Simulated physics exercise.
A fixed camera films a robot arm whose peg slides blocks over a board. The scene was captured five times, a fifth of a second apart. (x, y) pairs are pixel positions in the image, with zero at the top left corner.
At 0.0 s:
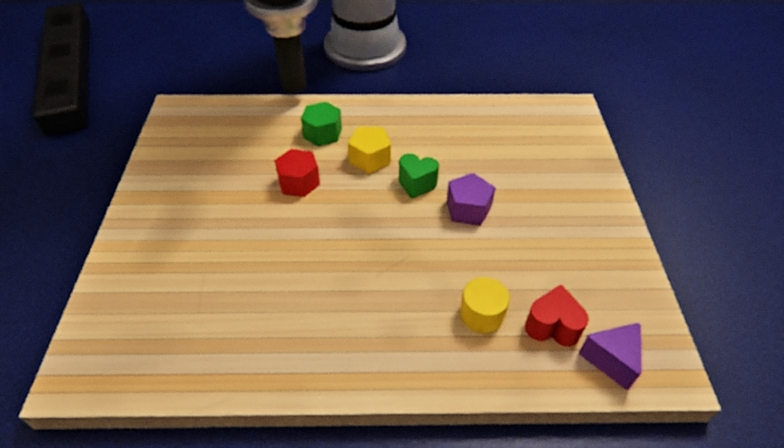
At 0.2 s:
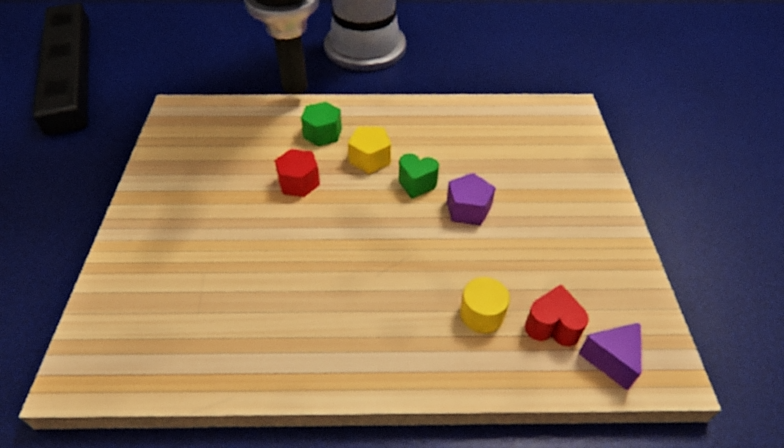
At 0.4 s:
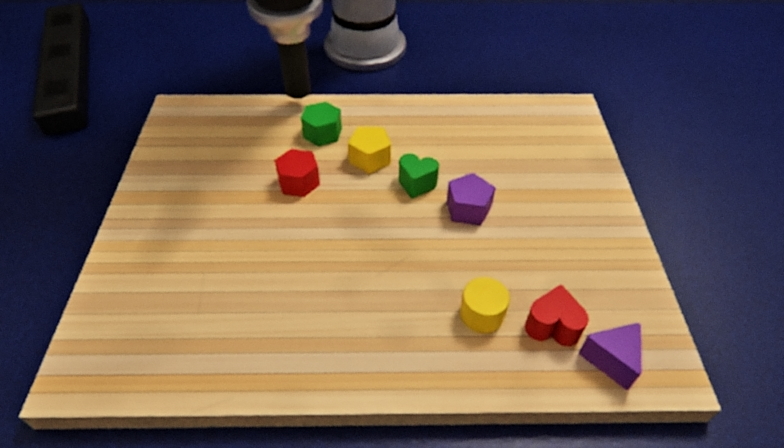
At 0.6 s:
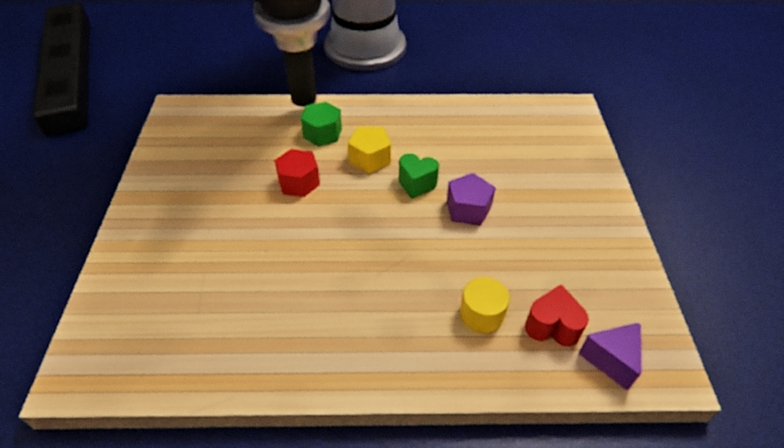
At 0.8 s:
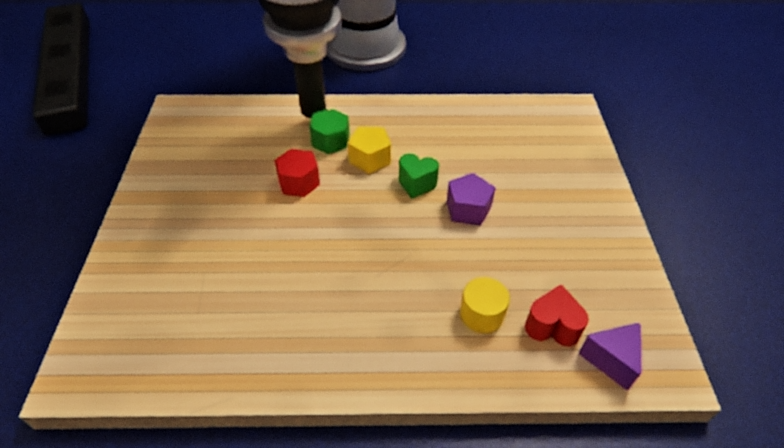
A robot arm's dark peg moves slightly toward the viewer and nudges the green hexagon right.
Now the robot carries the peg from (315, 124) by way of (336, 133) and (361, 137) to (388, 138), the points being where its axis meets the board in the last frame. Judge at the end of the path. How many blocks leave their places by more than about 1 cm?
It's going to be two.
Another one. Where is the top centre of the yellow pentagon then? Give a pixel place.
It is going to be at (389, 148).
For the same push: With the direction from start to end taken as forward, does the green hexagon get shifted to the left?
It seems not.
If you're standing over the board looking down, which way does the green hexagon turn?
Seen from overhead, it turns clockwise.
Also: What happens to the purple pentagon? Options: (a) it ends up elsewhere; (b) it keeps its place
That would be b.
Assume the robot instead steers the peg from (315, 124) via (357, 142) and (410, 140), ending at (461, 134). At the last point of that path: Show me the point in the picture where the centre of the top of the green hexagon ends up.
My best guess is (359, 146).
On the path given first. Halfway along, peg at (348, 123); green hexagon at (350, 137), turned 15° clockwise; yellow pentagon at (386, 147).
At the end, peg at (388, 124); red hexagon in place; green hexagon at (352, 139), turned 25° clockwise; yellow pentagon at (389, 148); green heart block at (422, 167); purple pentagon in place.
